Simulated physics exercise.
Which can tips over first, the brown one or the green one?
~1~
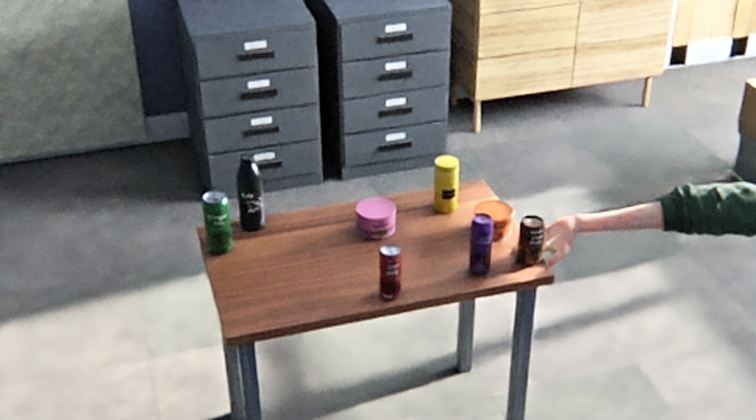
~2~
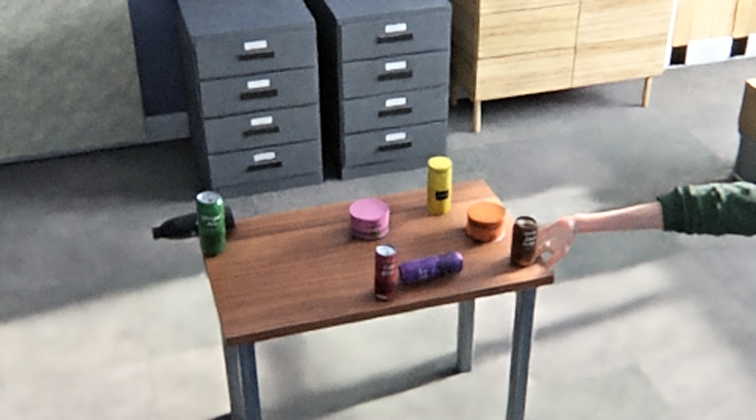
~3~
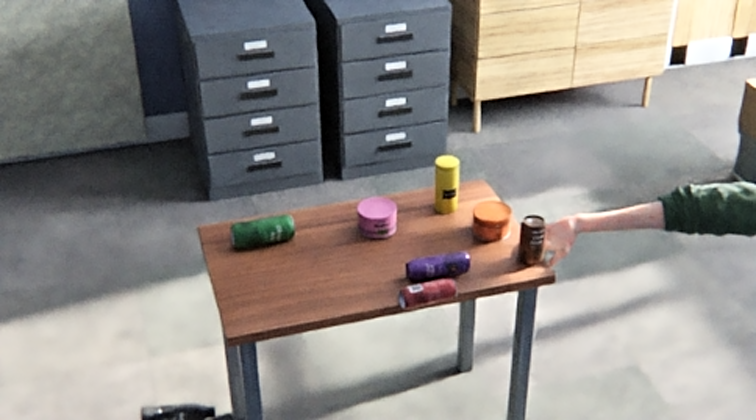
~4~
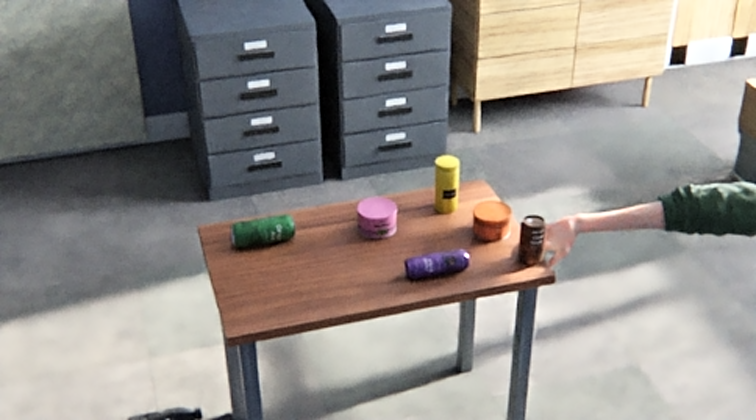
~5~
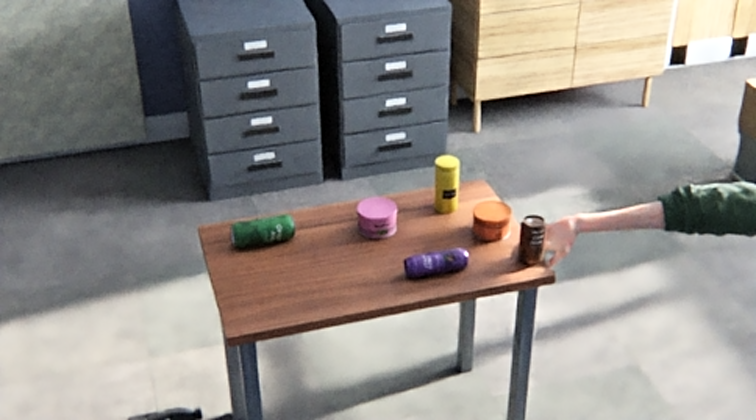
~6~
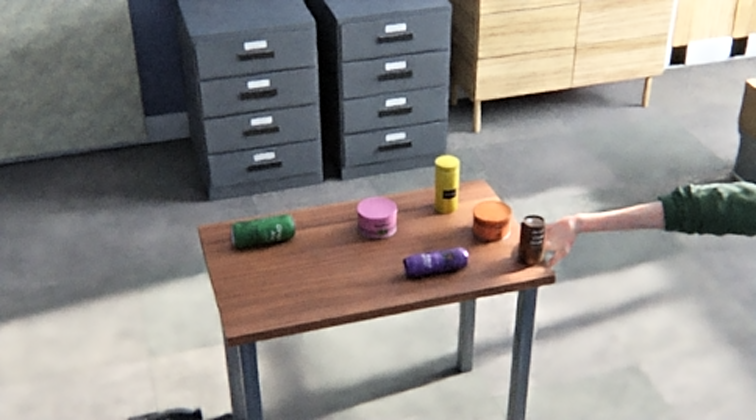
The green can does. It ends up lying on its side on the table, while the brown can stays upright beside the hand.
